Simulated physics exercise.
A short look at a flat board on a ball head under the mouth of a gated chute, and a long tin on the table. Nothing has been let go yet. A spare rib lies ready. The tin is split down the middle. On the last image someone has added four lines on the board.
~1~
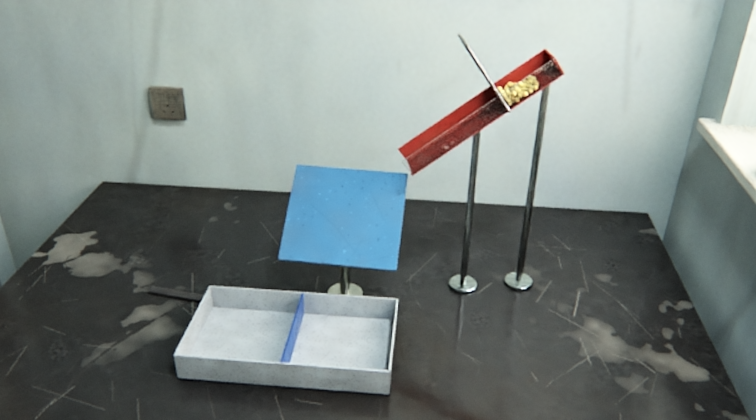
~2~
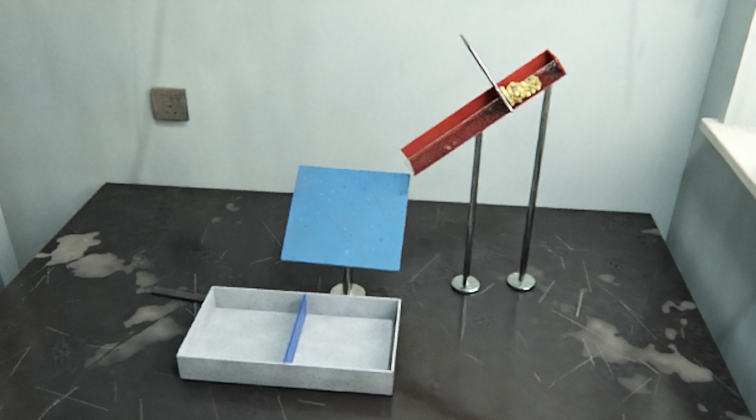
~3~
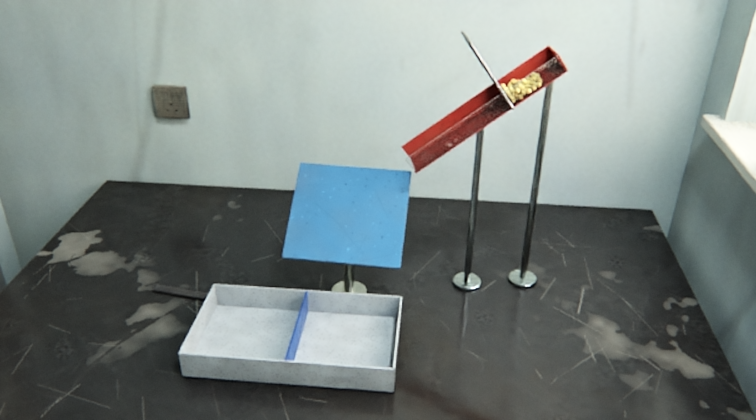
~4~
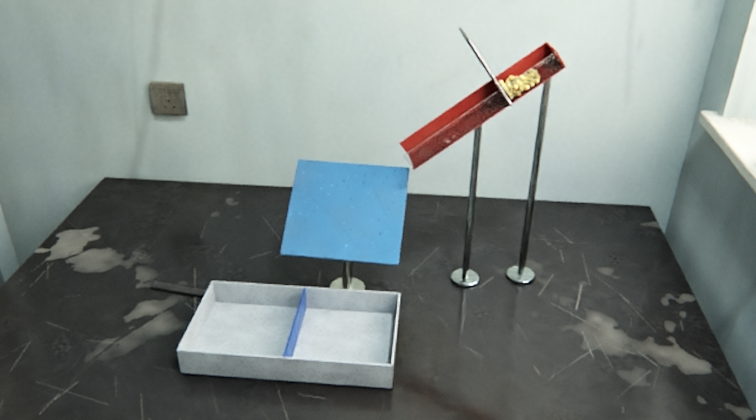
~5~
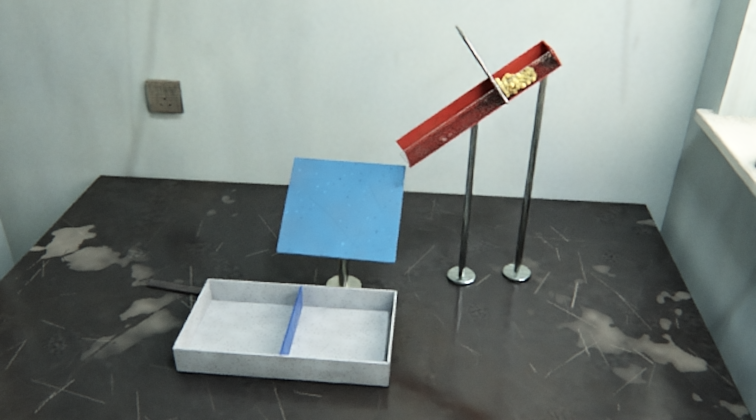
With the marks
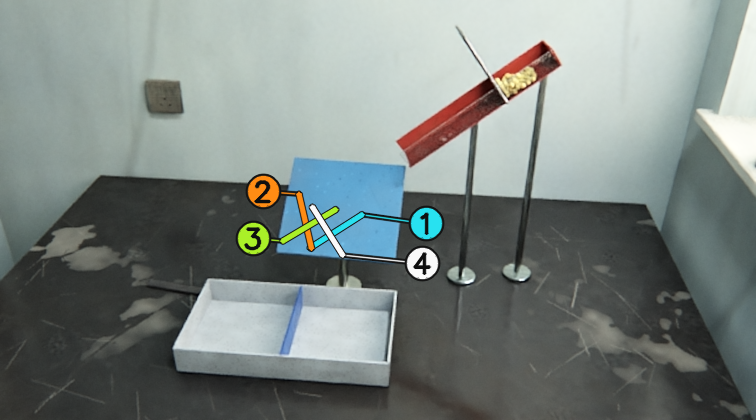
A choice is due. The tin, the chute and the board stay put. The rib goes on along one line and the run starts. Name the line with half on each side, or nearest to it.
3 works best here.
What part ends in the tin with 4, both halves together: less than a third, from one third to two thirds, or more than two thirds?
More than two thirds.
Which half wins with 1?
The left half.
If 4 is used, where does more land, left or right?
More lands on the right.
On the marked copy, line 1 from (362, 214) to (310, 247); line 2 from (299, 194) to (311, 248); line 3 from (335, 209) to (282, 241); line 4 from (312, 207) to (342, 255).
Choosing 1, of what is caught, the bulk in the left half, close to a quarter in the right.
Choosing 2, of what is caught, a small share in the left half, all but a few in the right.
Choosing 3, of what is caught, close to half in the left half, close to half in the right.
Choosing 4, of what is caught, only a few in the left half, all but a few in the right.
